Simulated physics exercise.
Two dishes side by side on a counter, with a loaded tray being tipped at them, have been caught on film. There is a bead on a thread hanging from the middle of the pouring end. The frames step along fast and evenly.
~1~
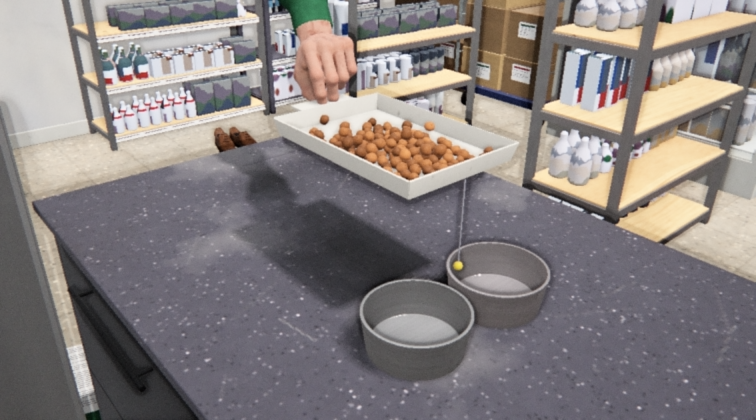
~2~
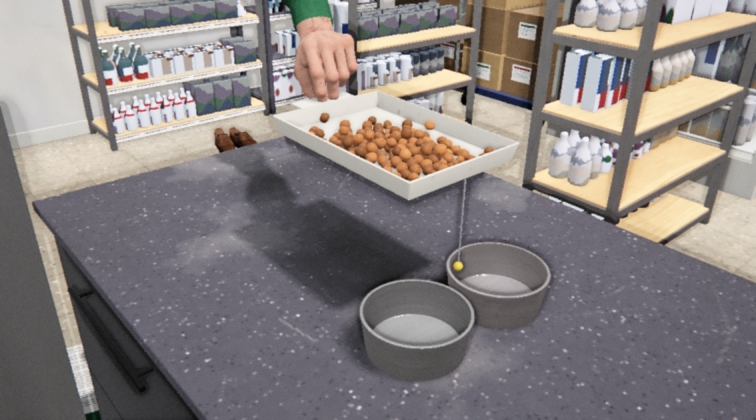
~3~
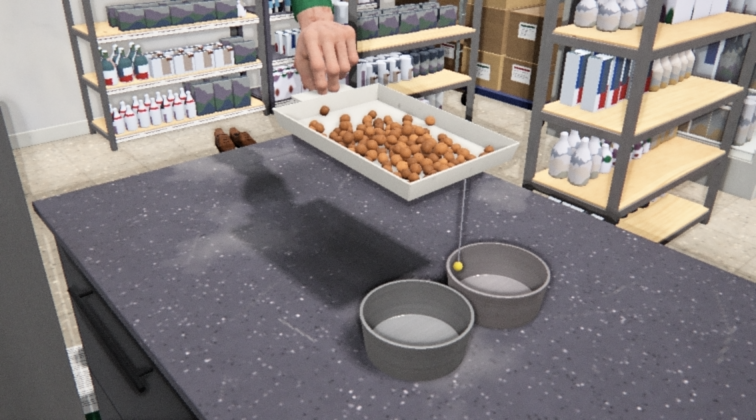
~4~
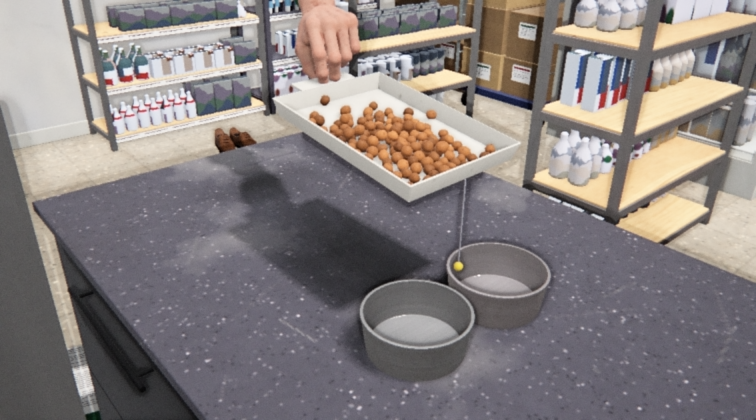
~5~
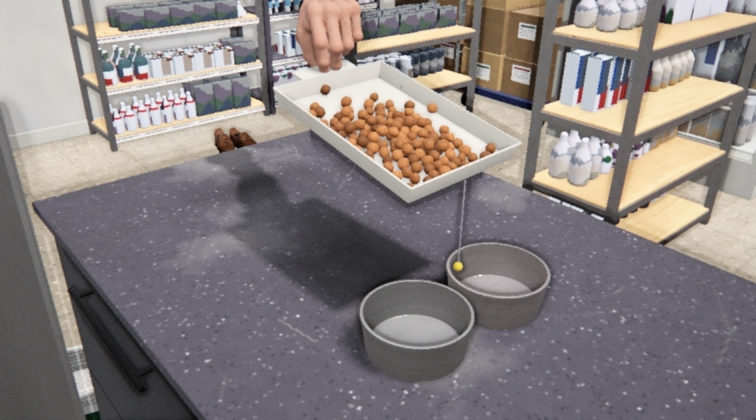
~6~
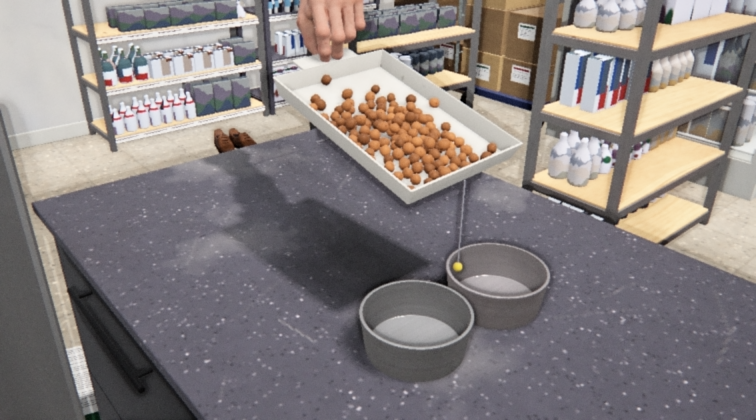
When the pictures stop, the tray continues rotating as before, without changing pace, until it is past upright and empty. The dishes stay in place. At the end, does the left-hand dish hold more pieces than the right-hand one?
Yes - the fuller one at the end is the dish on the left, no doubt.
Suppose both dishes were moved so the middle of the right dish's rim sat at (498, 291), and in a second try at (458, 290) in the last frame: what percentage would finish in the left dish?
The first try gives 40 per cent, the second 10 per cent.
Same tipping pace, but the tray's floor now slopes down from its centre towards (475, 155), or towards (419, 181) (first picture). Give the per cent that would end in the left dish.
In turn, 0 percent and then 80 percent.
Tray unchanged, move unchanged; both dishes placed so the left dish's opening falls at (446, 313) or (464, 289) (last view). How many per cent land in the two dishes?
The first yields 80 per cent and the second 30 per cent.
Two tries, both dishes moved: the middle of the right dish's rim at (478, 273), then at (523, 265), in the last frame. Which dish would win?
For the first position it is the one at left; for the second, the one at left.
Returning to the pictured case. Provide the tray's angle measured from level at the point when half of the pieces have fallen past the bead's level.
Close to 100 degrees, I reckon.
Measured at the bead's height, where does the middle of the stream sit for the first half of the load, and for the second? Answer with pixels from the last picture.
For the early half I get (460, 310), and for the late half (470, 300).
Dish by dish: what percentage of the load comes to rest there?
Left dish: 50; right dish: 0 percent.
Shortly afterwards, tray tipped steeply; all but a few on the tray; only a few in the air.
Next, tray tipped right over; near a quarter on the tray; near a quarter in the left dish; only a few in the right dish; near a quarter outside both; near a quarter in the air.
Some moments later, tray tipped past a quarter turn; near half in the left dish; only a few in the right dish; near half outside both.
In the end, tray tipped past a quarter turn; near half in the left dish; only a few in the right dish; near half outside both.
